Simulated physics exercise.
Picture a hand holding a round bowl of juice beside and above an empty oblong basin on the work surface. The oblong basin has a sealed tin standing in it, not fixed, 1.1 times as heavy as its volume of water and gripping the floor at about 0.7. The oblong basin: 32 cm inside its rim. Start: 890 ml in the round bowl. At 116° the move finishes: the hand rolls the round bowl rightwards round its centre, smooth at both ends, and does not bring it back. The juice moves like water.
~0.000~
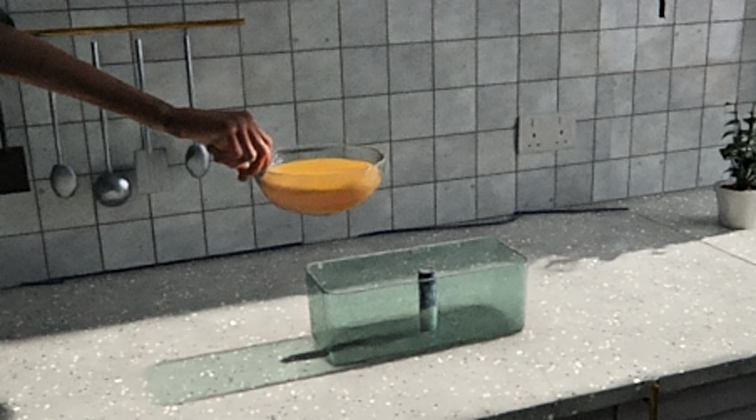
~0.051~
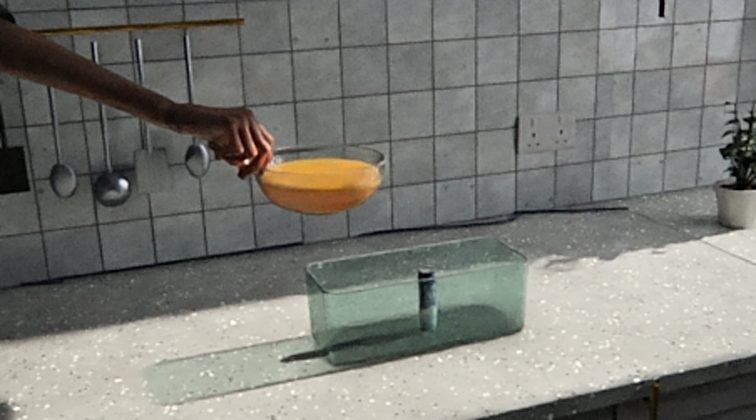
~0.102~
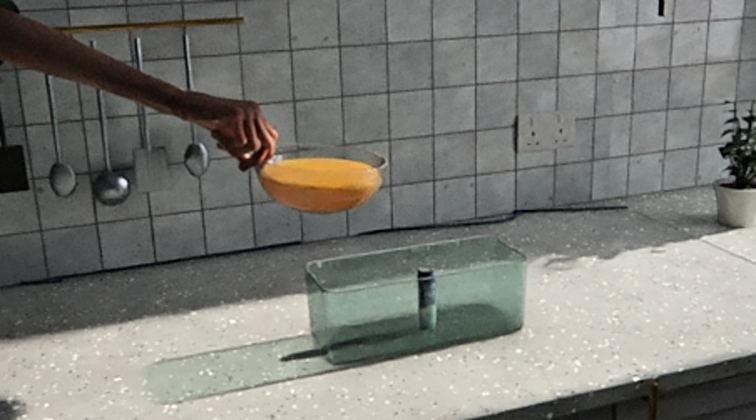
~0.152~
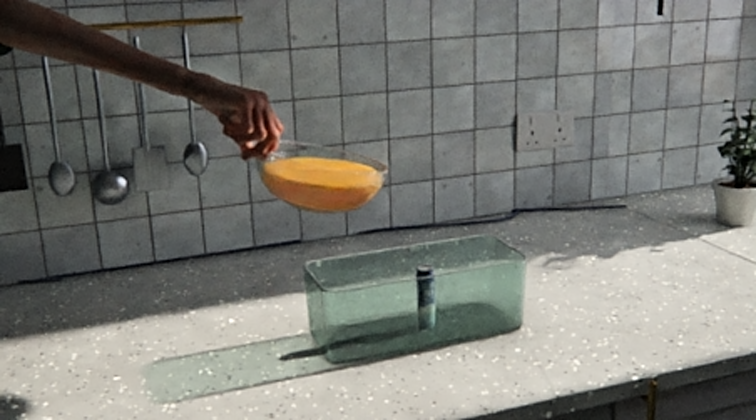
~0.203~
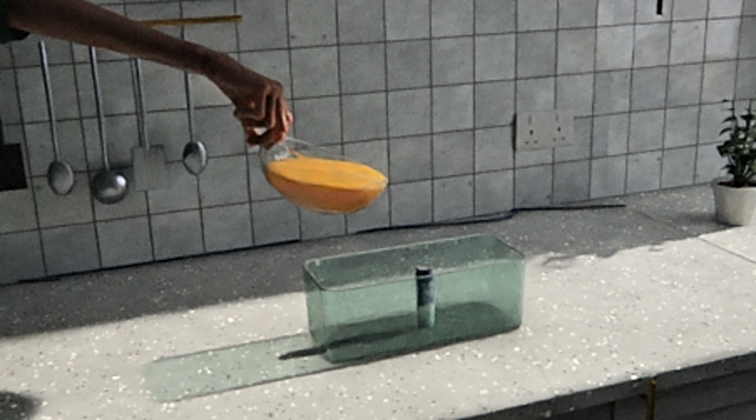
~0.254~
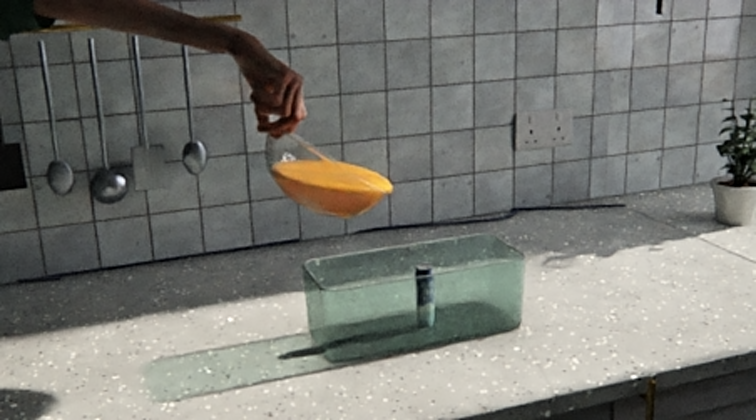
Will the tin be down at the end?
I expect it to overbalance.
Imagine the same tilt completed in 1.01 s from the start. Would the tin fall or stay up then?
After the tilt, the tin has tipped over.
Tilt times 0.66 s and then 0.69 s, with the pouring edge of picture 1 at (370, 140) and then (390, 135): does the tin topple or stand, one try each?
Run one: It tumbles. Run two: It tumbles.
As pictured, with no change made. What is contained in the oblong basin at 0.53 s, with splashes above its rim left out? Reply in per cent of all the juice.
Roughly 70 per cent.
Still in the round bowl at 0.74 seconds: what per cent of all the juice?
Around 0 in a hundred.
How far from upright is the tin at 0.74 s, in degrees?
About 10 degrees.
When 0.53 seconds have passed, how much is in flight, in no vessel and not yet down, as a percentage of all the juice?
Estimate: About 24 % of all of it.
By 0.53 s the tilt is 103° and 2 per cent is still to pour; the tin stands where it began.
By 0.74 s the tilt is 116° and 0 per cent is still to pour; the tin leans 10°.
By 0.95 s the tilt is 116° and 0 per cent is still to pour; the tin leans 31°.
By 1.18 s the tilt is 116° and 0 per cent is still to pour; the tin lies on its side.
At rest the tin lies on its side.
